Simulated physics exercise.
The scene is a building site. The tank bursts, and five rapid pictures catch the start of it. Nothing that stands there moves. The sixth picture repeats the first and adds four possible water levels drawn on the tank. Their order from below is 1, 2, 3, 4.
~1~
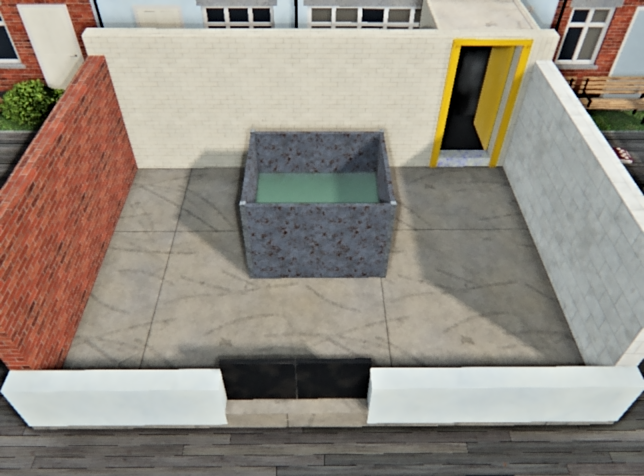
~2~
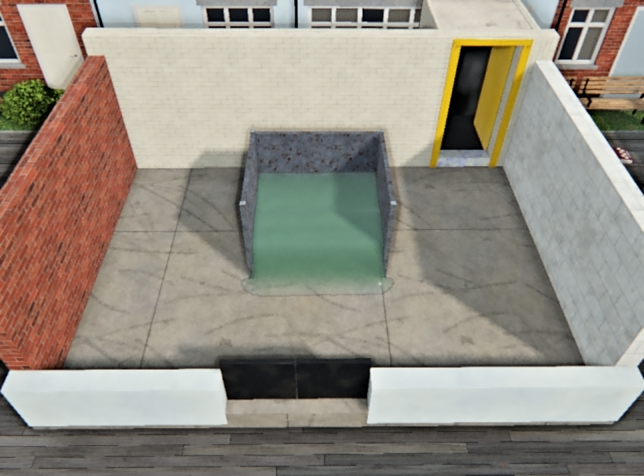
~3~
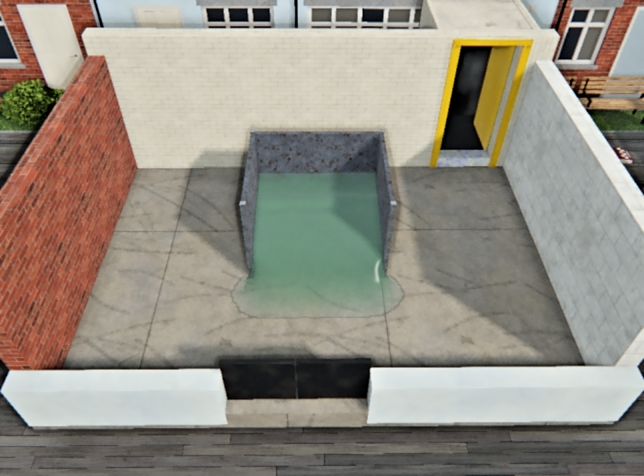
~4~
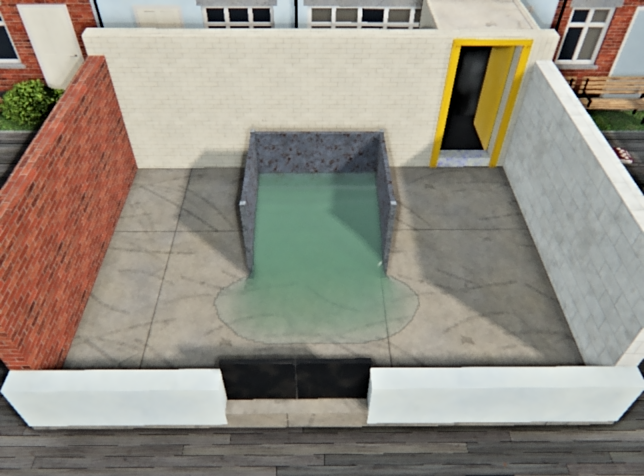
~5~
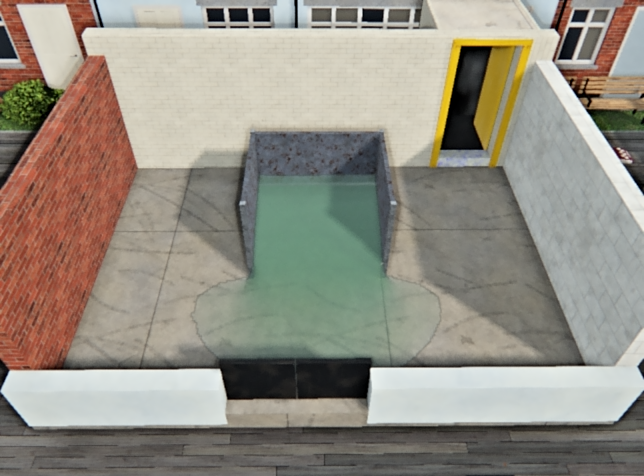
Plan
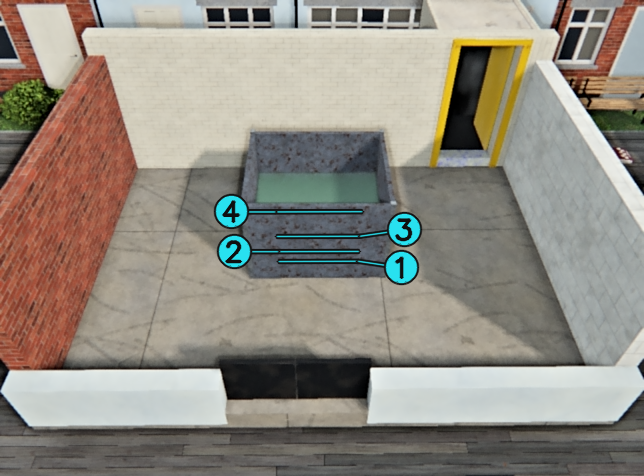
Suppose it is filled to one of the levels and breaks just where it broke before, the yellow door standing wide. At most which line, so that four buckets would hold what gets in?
It is 3.
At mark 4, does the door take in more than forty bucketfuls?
No.
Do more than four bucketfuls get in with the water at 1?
No.
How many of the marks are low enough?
Three of the four.
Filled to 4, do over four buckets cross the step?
Yes, that goes wrong.
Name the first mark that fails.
The answer is 4.
On the marked copy, 1 at (318, 261); 2 at (318, 251); 3 at (318, 236); 4 at (318, 211); from the bottom up 1, 2, 3, 4.
With 1, nothing gets over.
With 2, nothing gets over.
With 3, a bucket or two gets in.
With 4, about 13 bucketfuls get in.
